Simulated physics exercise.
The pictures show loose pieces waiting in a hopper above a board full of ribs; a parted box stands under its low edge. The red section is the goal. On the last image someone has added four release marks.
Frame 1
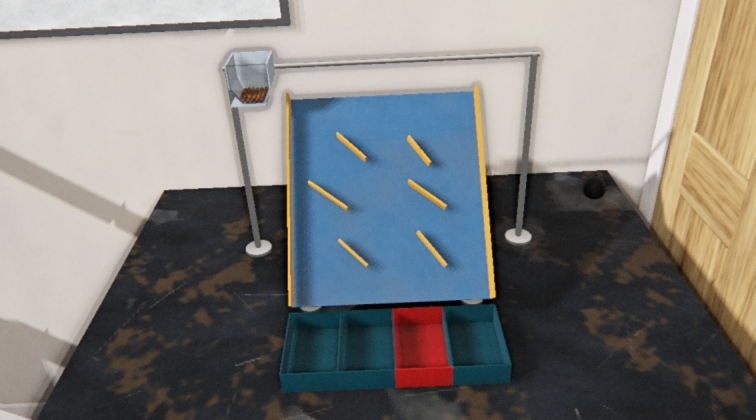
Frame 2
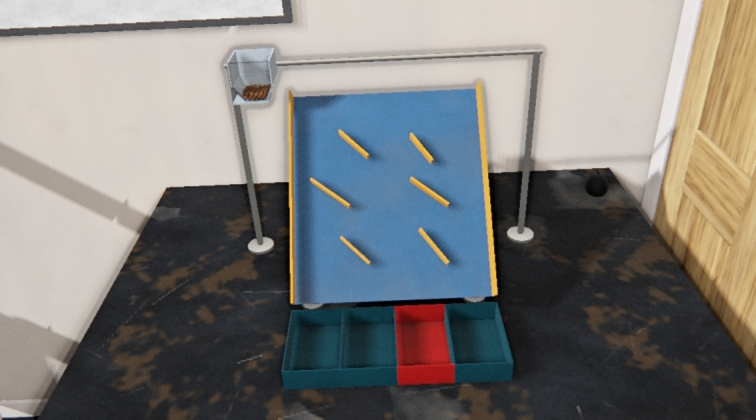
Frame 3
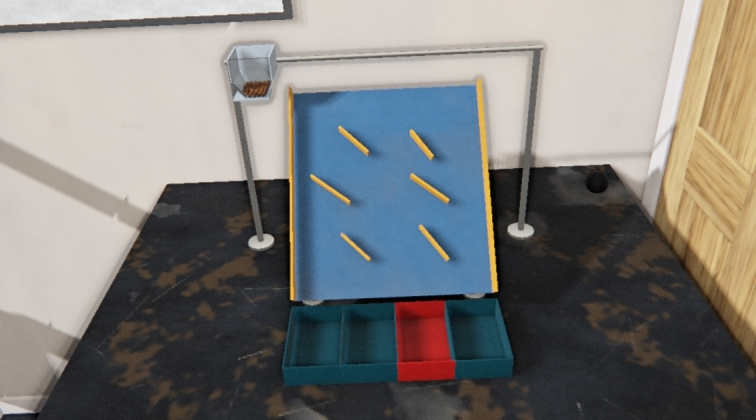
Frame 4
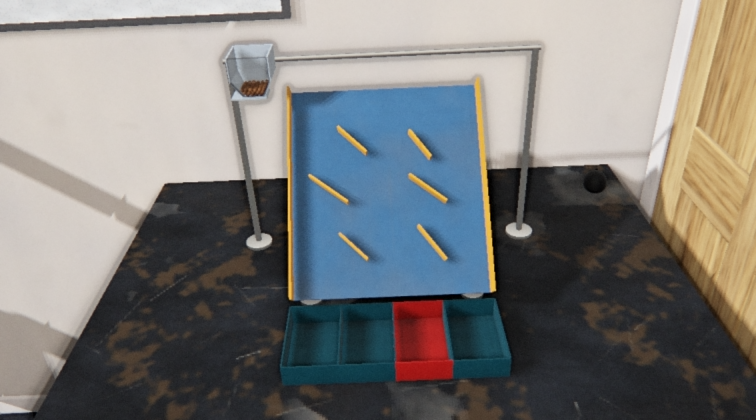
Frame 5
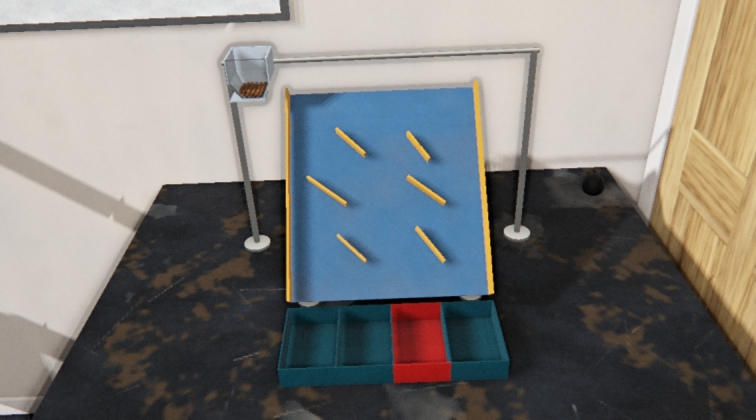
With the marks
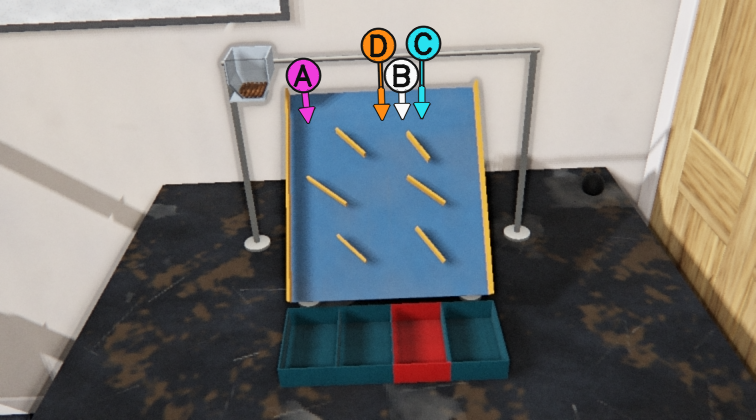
On a dark, worn, rust-stained tabletop against a pale wall, with a wooden door at the right, the view looks down from the front. A clear hopper of small brown pieces hangs at the upper left of a metal frame, beside a sloping blue board with six yellow ribs, above a teal box with one red section. Only the camera shifts very slightly; everything else stays still.
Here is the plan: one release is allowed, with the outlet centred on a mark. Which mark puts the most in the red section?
Use mark D.
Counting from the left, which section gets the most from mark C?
The fourth.
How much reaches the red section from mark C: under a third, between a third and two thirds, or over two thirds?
It is under a third.
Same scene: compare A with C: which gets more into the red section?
It is A.
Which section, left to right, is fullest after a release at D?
The third.
On the marked copy, mark A meets the board at (307, 117); mark B meets the board at (402, 113); mark C meets the board at (421, 112); mark D meets the board at (382, 114).
If A is chosen, close to a third in the red section, close to half in other sections, a small share outside the box.
If B is chosen, a small share in the red section, close to half in other sections, close to a third outside the box.
If C is chosen, only a few in the red section, the bulk in other sections, a small share outside the box.
If D is chosen, close to half in the red section, close to a quarter in other sections, close to a third outside the box.
